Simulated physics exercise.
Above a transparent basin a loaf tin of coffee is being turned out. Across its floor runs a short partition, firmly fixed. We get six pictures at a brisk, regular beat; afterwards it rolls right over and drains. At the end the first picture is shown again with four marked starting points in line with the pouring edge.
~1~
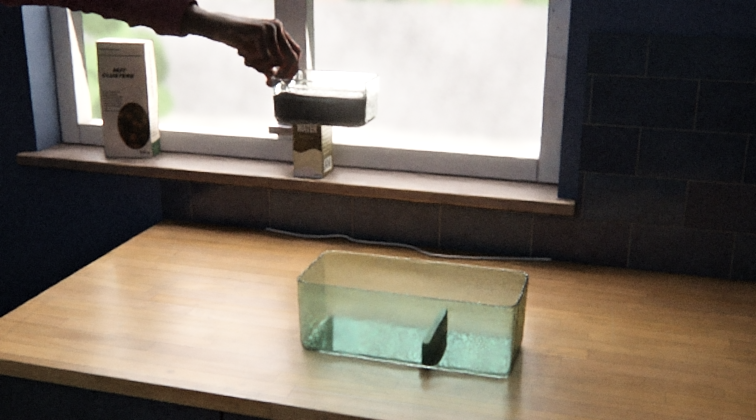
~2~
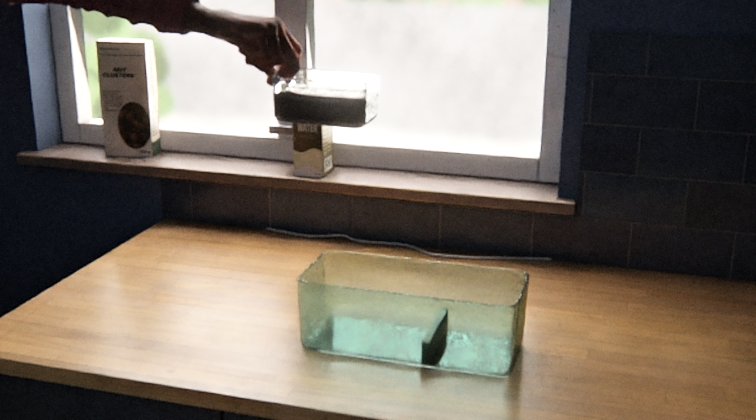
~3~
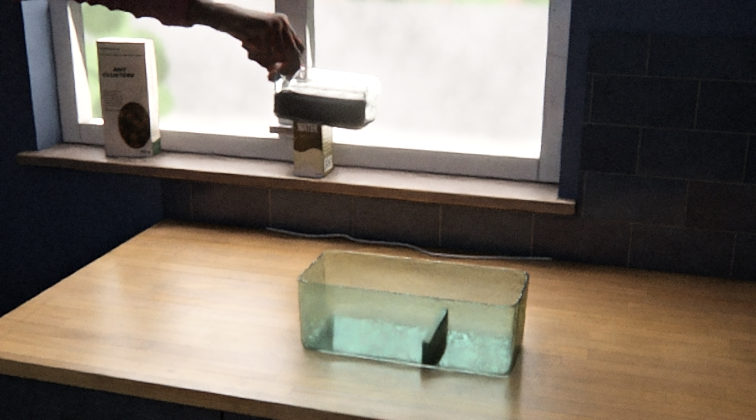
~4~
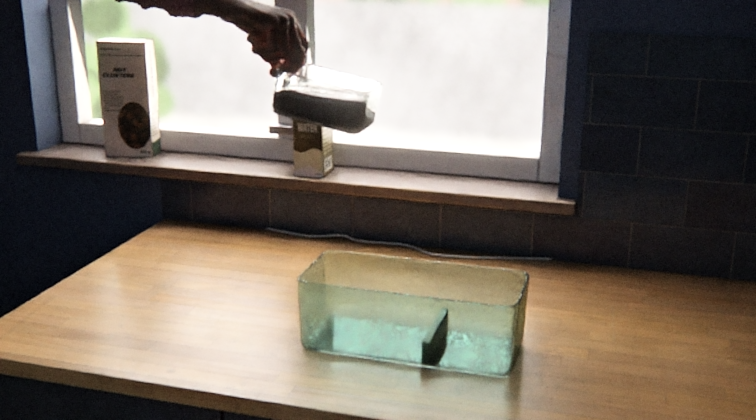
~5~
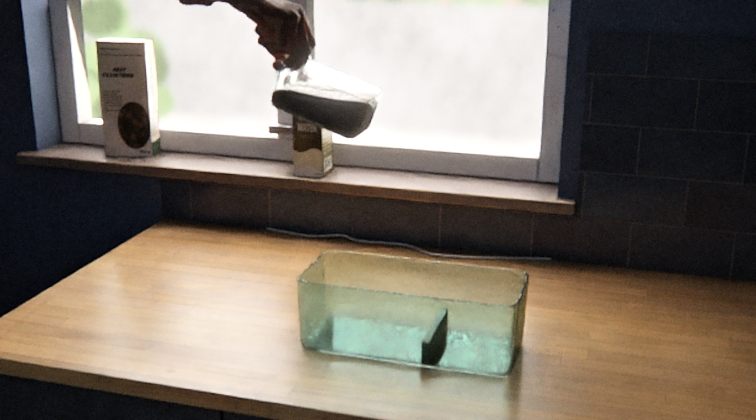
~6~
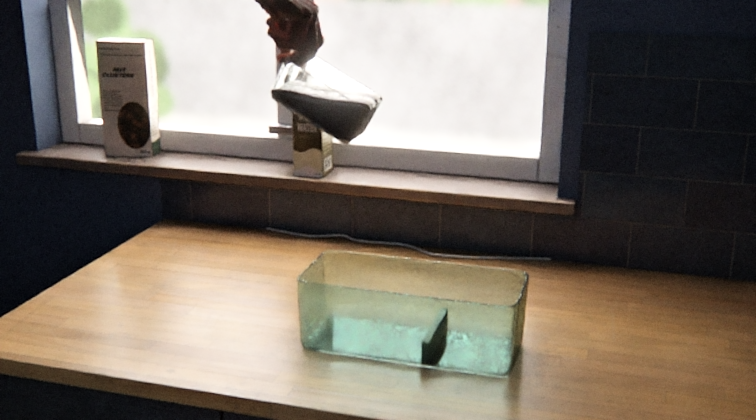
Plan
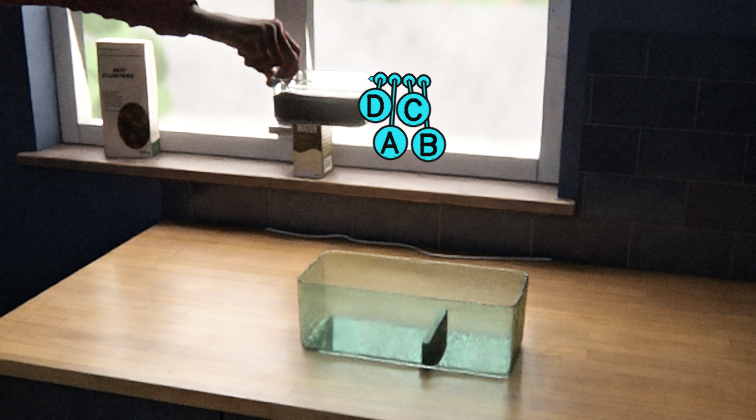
On a wooden kitchen counter by a bright window, a clear basin with a short dark partition across its floor sits still. Above it, a hand holds a clear tin of dark coffee level, then tilts it steadily down to the right until the coffee reaches over the lip.
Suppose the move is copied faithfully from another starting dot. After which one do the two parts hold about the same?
The best dot is D.
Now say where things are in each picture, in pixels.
In the first frame, upright, lip at (370, 78); basin from (302, 346) to (513, 376); top of the wall at (436, 325); nothing has left yet.
In the second frame, upright, lip at (371, 79); nothing has left yet.
In the third frame, tipped about 5°, lip at (373, 82); nothing has left yet.
In the fourth frame, tipped about 11°, lip at (374, 87); nothing has left yet.
In the fifth frame, tipped about 19°, lip at (375, 94); nothing has left yet.
In the sixth frame, tipped about 29°, lip at (375, 103); coffee is over the lip, down to (375, 103).
In cyan, A at (394, 80); B at (423, 81); C at (409, 80); D at (380, 79).
For dot A, about 36 % ends left of the wall and 59 % right of it; 5 % is lost outside.
For dot B, about 22 % ends left of the wall and 73 % right of it; 5 % is lost outside.
For dot C, about 32 % ends left of the wall and 63 % right of it; 5 % is lost outside.
For dot D, about 50 % ends left of the wall and 46 % right of it; 4 % is lost outside.
